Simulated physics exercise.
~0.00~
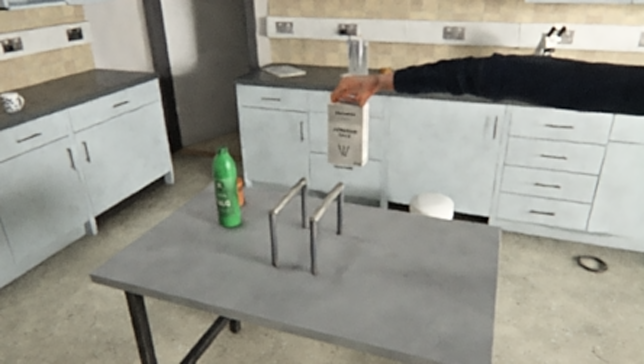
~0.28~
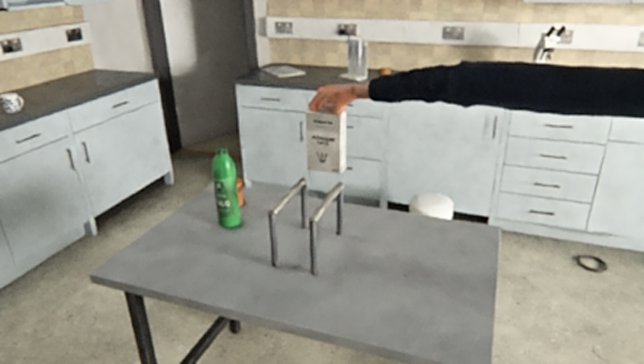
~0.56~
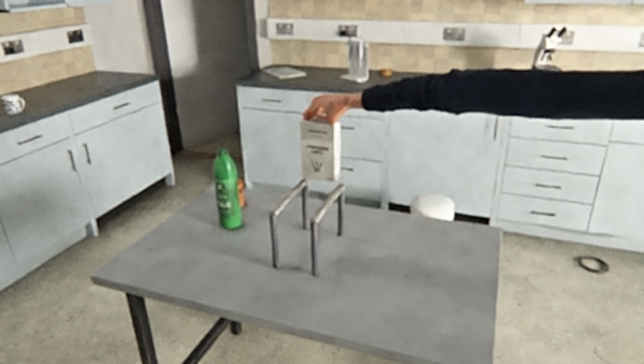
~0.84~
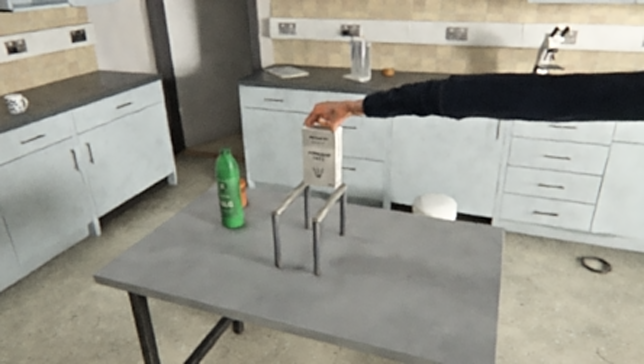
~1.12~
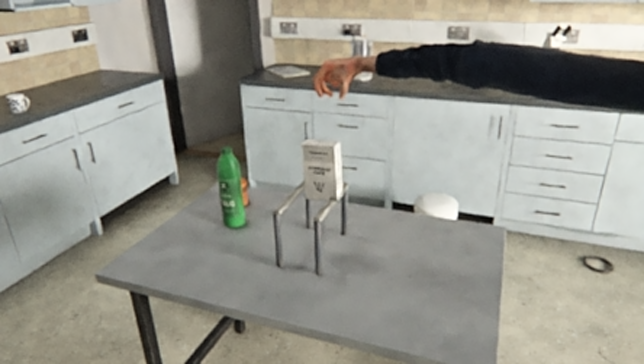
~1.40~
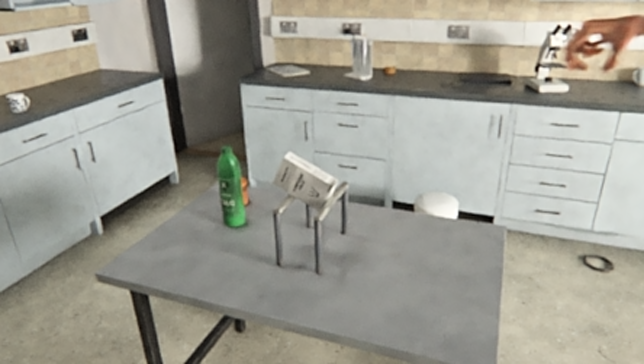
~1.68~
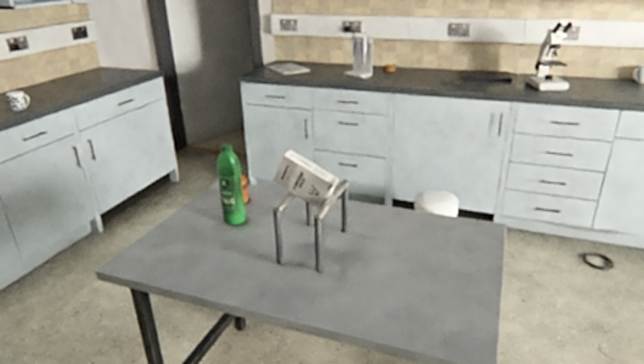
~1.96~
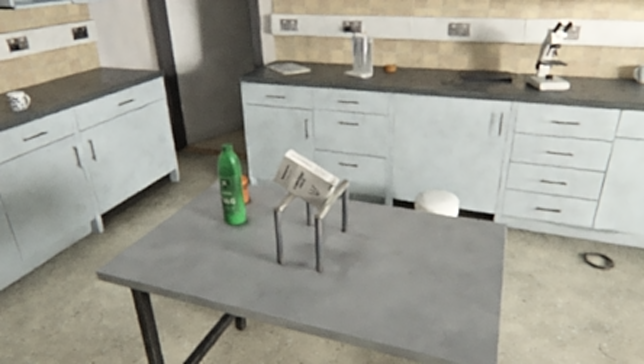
In a laboratory-like room with pale cabinets and dark worktops, a slightly swaying view looks down on a grey table. Two metal rails stand near its middle, with a green bottle to their left and an orange container partly hidden behind the bottle. A dark-sleeved arm reaches in from the right, carries an upright white packet leftward over the rails and lowers it onto them. The hand lets go and withdraws to the right as the packet starts to tilt. The packet tips over and lodges slanted on top of the rails, staying there while the bottle and container remain in place.
